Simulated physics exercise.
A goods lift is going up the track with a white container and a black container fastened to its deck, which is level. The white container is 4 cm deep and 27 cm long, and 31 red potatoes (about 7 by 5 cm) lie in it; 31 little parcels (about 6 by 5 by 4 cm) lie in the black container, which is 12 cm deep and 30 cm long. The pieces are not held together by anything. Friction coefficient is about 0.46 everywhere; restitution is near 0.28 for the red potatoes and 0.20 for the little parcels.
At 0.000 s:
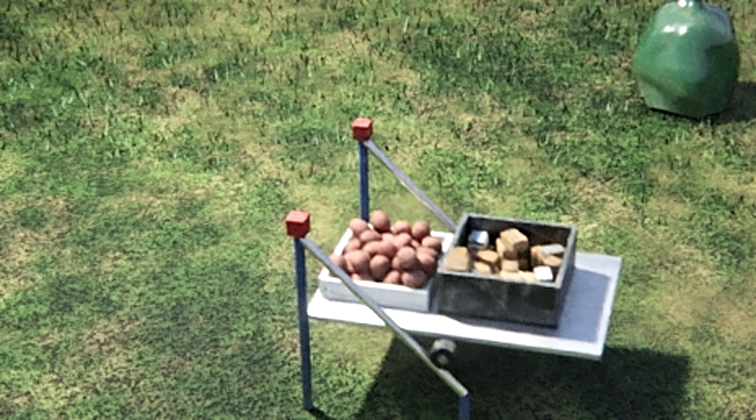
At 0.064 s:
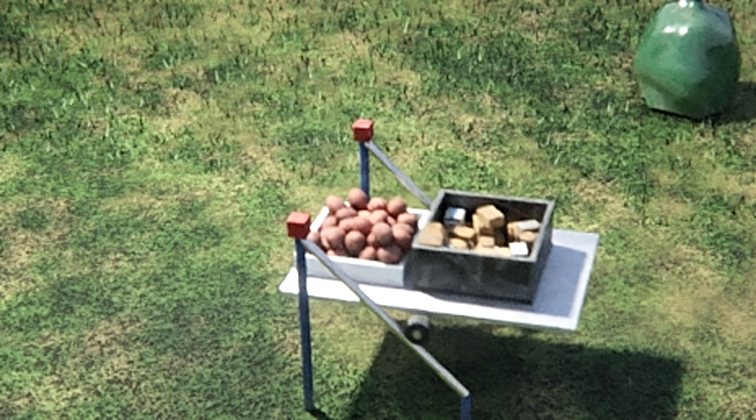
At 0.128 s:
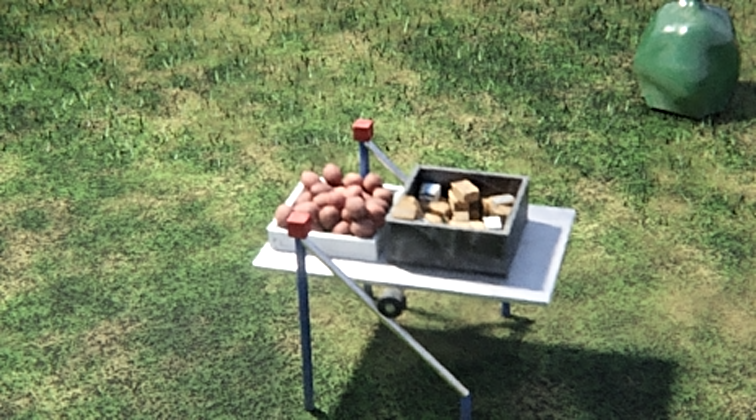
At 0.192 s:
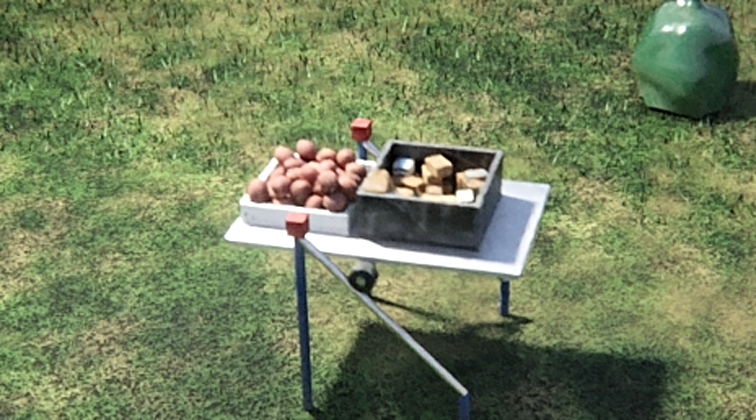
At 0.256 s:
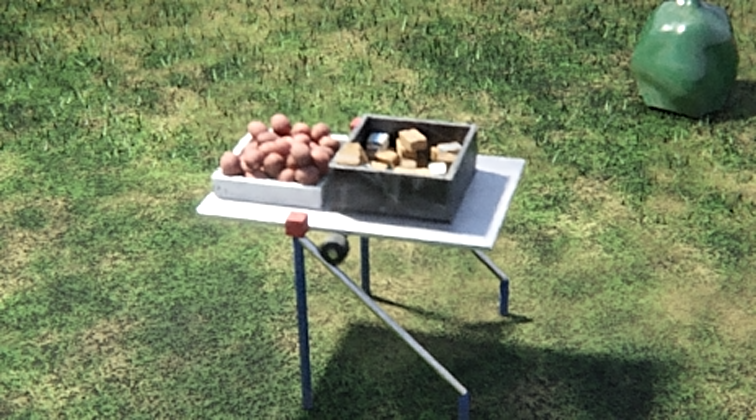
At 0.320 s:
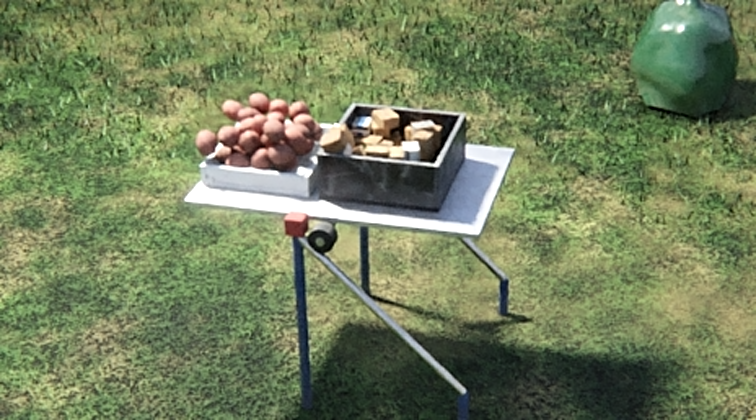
A white platform carrying two open containers stands on a sloping frame of blue posts and grey rails with red blocks on top, seen from above on patchy sunlit grass. Round reddish potatoes heap the white container on the left, small tan and whitish parcels lie in the black one beside it, and a green vessel sits at upper right. The level platform climbs steadily up and leftward, its load riding along, while the view stays still.
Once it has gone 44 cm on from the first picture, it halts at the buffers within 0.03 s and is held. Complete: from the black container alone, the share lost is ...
... less than a sixth.
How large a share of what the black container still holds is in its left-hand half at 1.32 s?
Close to 70 percent, I reckon.
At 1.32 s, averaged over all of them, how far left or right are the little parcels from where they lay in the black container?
Leftwards, roughly 4 cm.
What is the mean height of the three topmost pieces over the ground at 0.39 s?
I'd put it close to 78 cm.
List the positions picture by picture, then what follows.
In the first frame (each is followed by its nearest rim corner in this view), black container, (555, 285); white container, (422, 291); moved 0 cm; none out.
Black container, (530, 259); white container, (397, 267); moved 10 cm, in the second frame.
Black container, (503, 232); white container, (371, 241); moved 20 cm, in the third frame.
Black container, (474, 205); white container, (343, 214); moved 30 cm, in the fourth frame.
Black container, (446, 177); white container, (315, 187); moved 40 cm, in the fifth frame.
Black container, (434, 165); white container, (303, 176); moved 44 cm; none out, in the sixth frame.
After 0.39 s, white container 29 in, 2 out and black container 31 in, 0 out.
After 0.55 s, white container 20 in, 11 out and black container 30 in, 1 out.
After 0.77 s, white container 18 in, 13 out and black container 30 in, 1 out.
Final count (at 1.32 s), white container 17 in, 14 out and black container 30 in, 1 out. Asked share, 1 of 31, 3 per cent.
